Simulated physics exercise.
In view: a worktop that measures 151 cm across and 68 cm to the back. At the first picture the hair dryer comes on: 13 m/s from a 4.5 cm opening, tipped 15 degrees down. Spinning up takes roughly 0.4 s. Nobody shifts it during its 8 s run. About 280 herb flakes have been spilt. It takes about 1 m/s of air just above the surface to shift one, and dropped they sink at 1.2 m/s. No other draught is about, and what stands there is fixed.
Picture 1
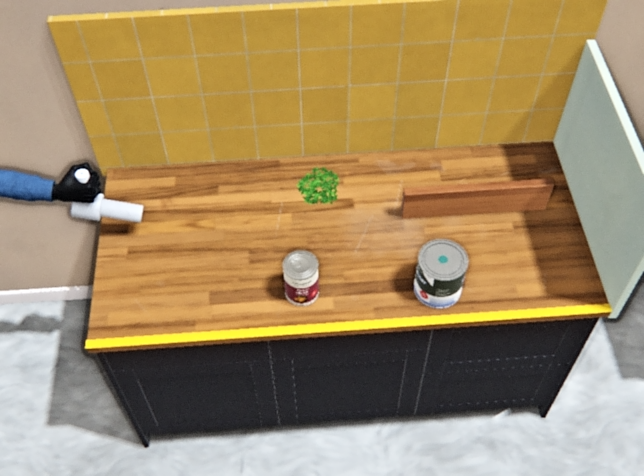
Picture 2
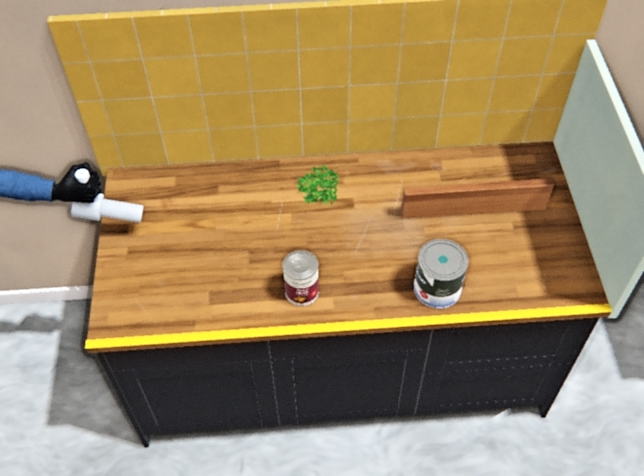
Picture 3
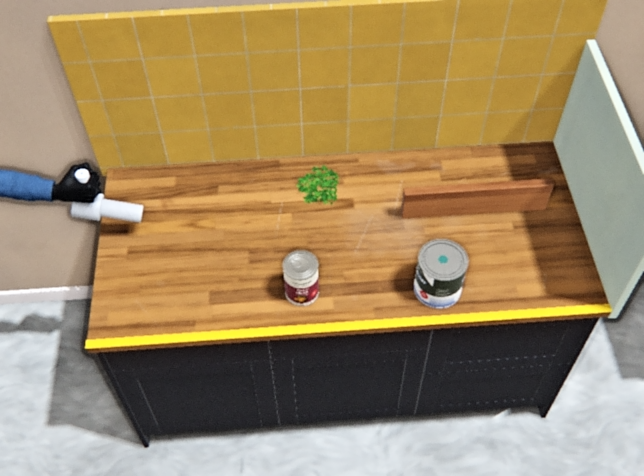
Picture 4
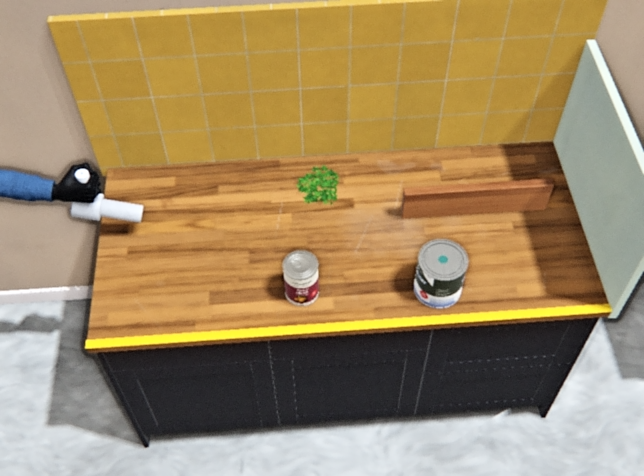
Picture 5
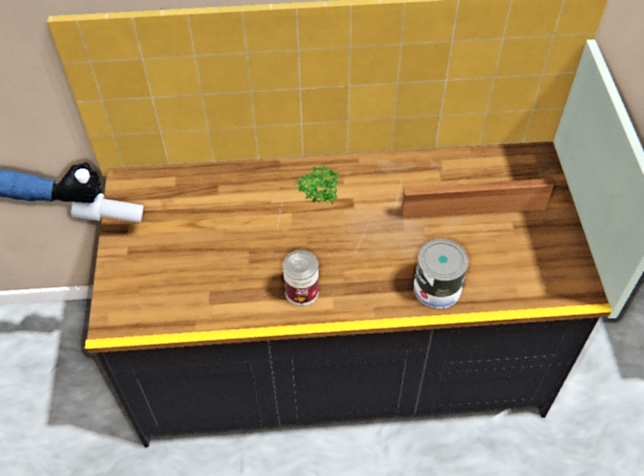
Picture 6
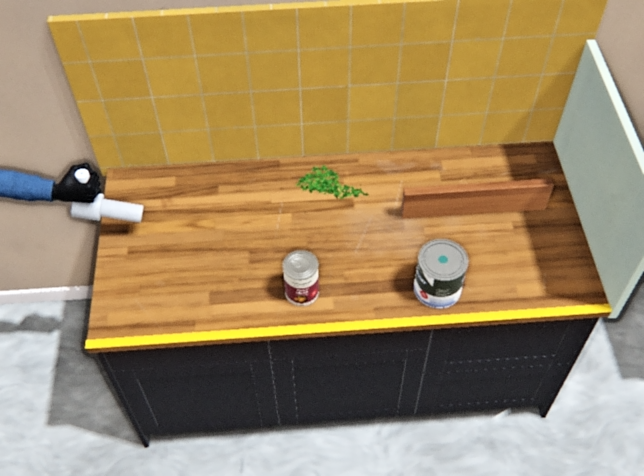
The clip shows a hair dryer pointing right over a wooden worktop with two tins, a board and a round patch of green flakes, which lies still at first, then partly spreads to the right while everything else stays put.
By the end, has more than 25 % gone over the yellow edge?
Answer: No.
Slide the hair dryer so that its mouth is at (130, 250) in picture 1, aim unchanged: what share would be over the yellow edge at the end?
Then about 0 %.
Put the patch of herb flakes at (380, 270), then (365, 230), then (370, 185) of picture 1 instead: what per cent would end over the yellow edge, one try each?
In that order: 80 %, 30 %, 0 %.
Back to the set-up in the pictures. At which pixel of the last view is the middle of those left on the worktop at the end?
Around (546, 146).
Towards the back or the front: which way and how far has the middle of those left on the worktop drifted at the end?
To the back, by about 10 cm.
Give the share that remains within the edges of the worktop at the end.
Near 100 %.
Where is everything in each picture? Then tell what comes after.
In the first frame, the middle of the herb flakes is near (322, 187), none has stirred yet and the mouth of the hair dryer is at (142, 214).
In the second frame, the middle of the herb flakes is near (319, 184), none has stirred yet and the yellow edge is centred on (352, 330).
In the third frame, the middle of the herb flakes is near (319, 184), none has stirred yet, the top of a tin is at (301, 265) and the top of a board is at (479, 186).
In the fourth frame, the middle of the herb flakes is near (319, 184) and none has stirred yet.
In the fifth frame, the middle of the herb flakes is near (322, 186) and about 1 % have left their places.
In the sixth frame, the middle of the herb flakes is near (326, 185), the farthest in sight from the hair dryer is at (367, 195) and about 30 % have left their places.
Then, 1.2 s after the last picture, 44 % are on the move or not yet settled, 0 % are over the yellow edge; the middle of those still in play is near (543, 147).
Then, 2.2 s after the last picture, 36 % are on the move or not yet settled, 0 % are over the yellow edge; the middle of those still in play is near (546, 147).
Then, 4.0 s after the last picture, 27 % are on the move or not yet settled, 0 % are over the yellow edge; the middle of those still in play is near (546, 147).
Then, 7.6 s after the last picture, at the end, 0 % are over the yellow edge; the middle of those still in play is near (546, 146).
